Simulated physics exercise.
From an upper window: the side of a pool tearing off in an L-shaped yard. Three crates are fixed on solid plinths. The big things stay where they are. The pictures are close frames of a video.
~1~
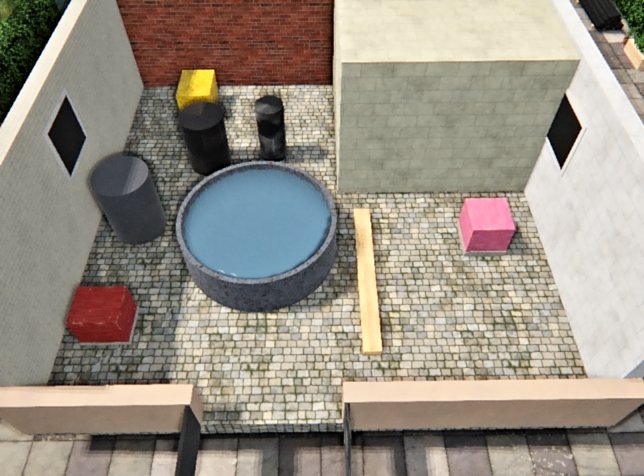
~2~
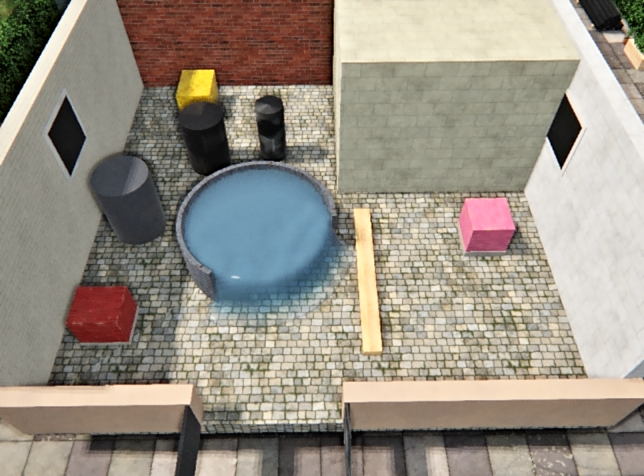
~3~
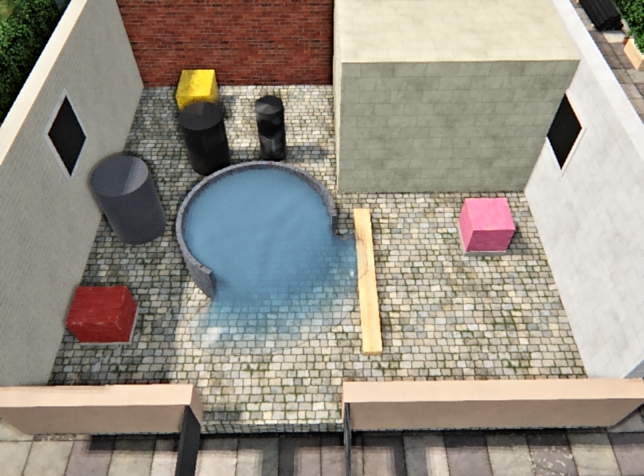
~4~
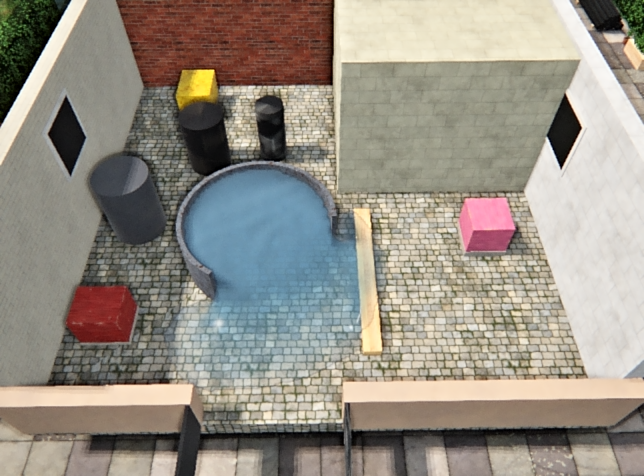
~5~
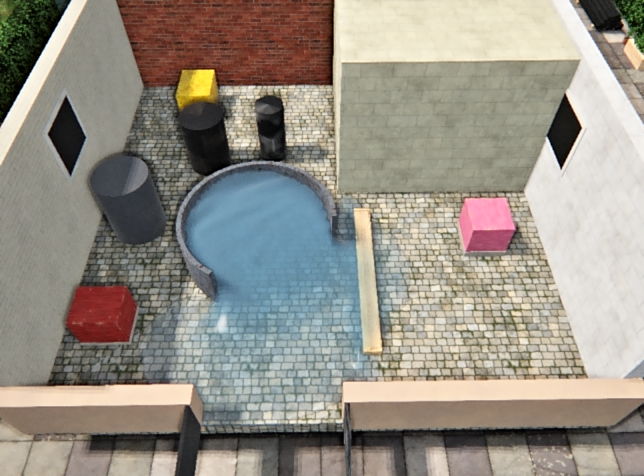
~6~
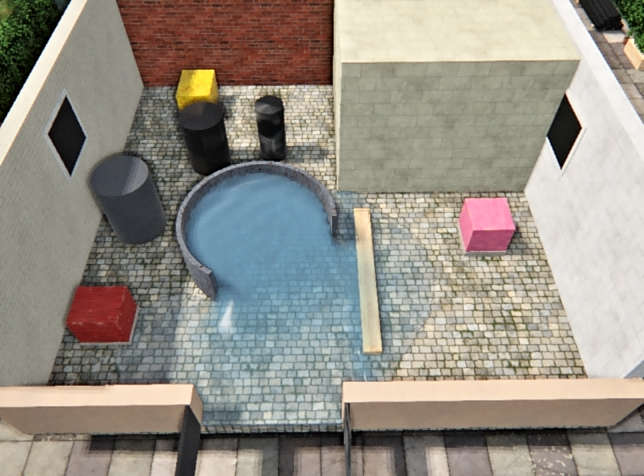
Water pours from the round pool's broken front side and spreads across the paved yard.
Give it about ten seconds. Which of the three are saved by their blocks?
One by one: The yellow crate keeps dry; the red crate is soaked; the pink crate is soaked.
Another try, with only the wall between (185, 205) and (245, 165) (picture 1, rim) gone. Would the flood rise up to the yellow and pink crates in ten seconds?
One by one: The yellow one gets wet, the pink one is safe.
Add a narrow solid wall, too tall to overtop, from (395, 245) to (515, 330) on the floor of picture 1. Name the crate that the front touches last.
It is the one in yellow.
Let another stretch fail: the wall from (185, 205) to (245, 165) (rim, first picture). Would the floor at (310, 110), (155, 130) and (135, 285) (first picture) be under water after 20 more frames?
One after the other: Under water, wet, under water.
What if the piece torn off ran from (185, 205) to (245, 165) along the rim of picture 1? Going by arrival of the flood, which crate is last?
The crate marked pink.
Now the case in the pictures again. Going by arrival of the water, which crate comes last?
Last comes the yellow one.
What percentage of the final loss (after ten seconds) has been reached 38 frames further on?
Some 90 per cent.
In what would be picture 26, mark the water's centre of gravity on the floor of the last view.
Roughly at (365, 300).
A moment on, water covers 40 % of the floor; the yellow crate not reached, the red crate water round its plinth, the pink crate water round its plinth.
Next, water covers 45 % of the floor; the yellow crate not reached, the red crate water round its plinth, the pink crate water round its plinth.
Then, water covers 50 % of the floor; the yellow crate not reached, the red crate water round its plinth, the pink crate water round its plinth.
Later, water covers 60 % of the floor; the yellow crate not reached, the red crate water round its plinth, the pink crate water round its plinth.
In the end, water covers 80 % of the floor; the yellow crate stayed above the water, the red crate was topped, the pink crate was topped.
